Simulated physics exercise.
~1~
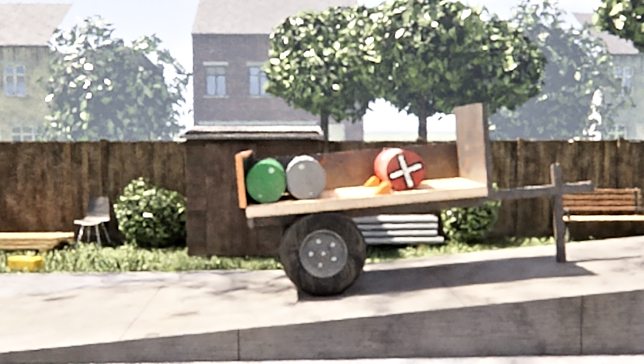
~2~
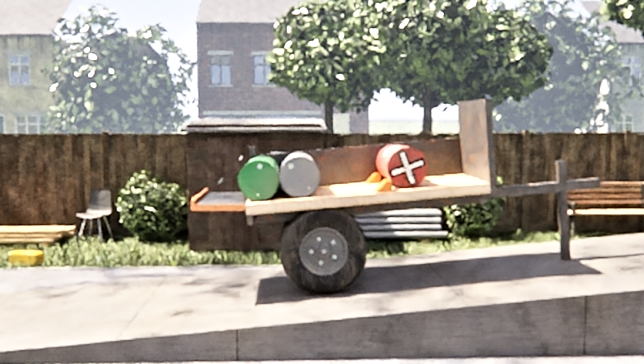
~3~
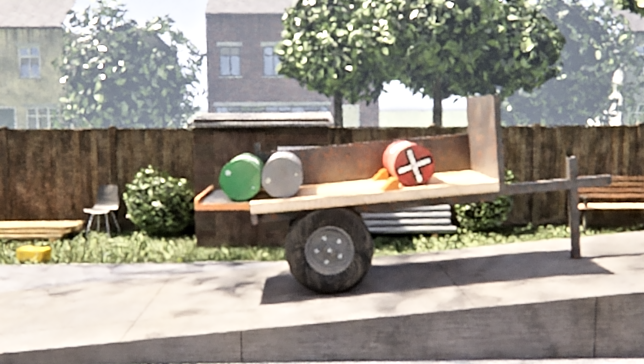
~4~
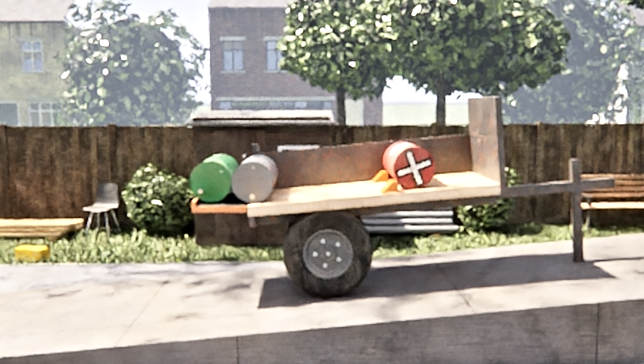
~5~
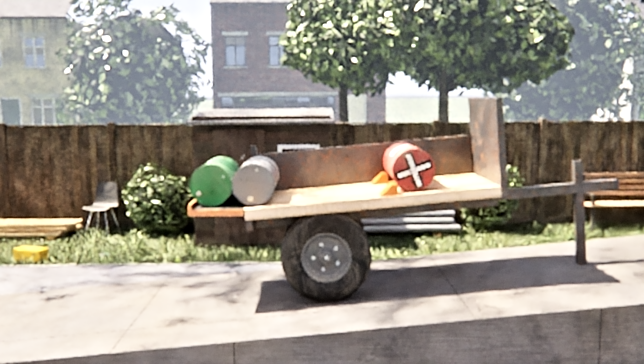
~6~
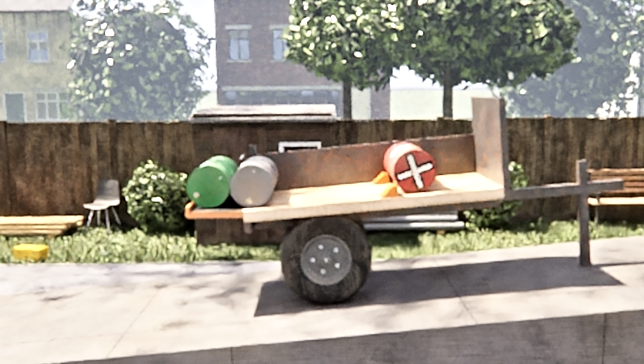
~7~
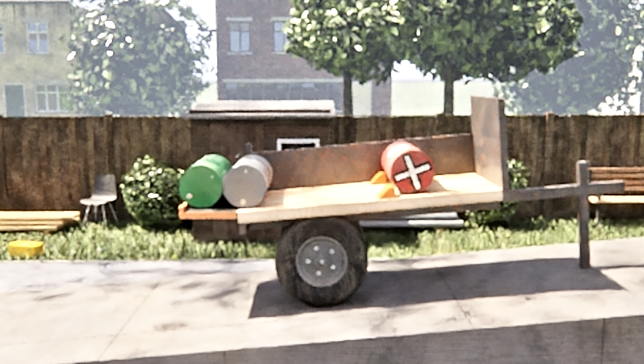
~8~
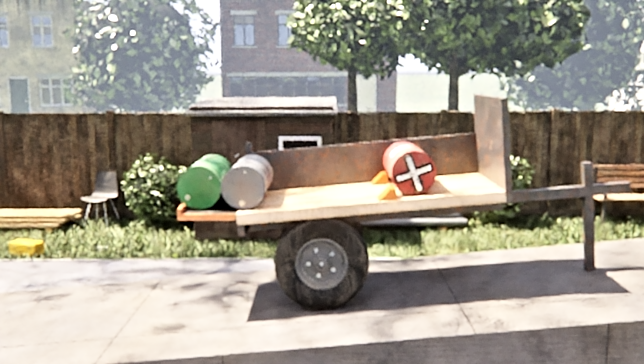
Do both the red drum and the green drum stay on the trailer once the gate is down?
Yes, both stay aboard. The red drum remains by the orange chock on the bed, and the green drum comes to rest on the lowered gate.
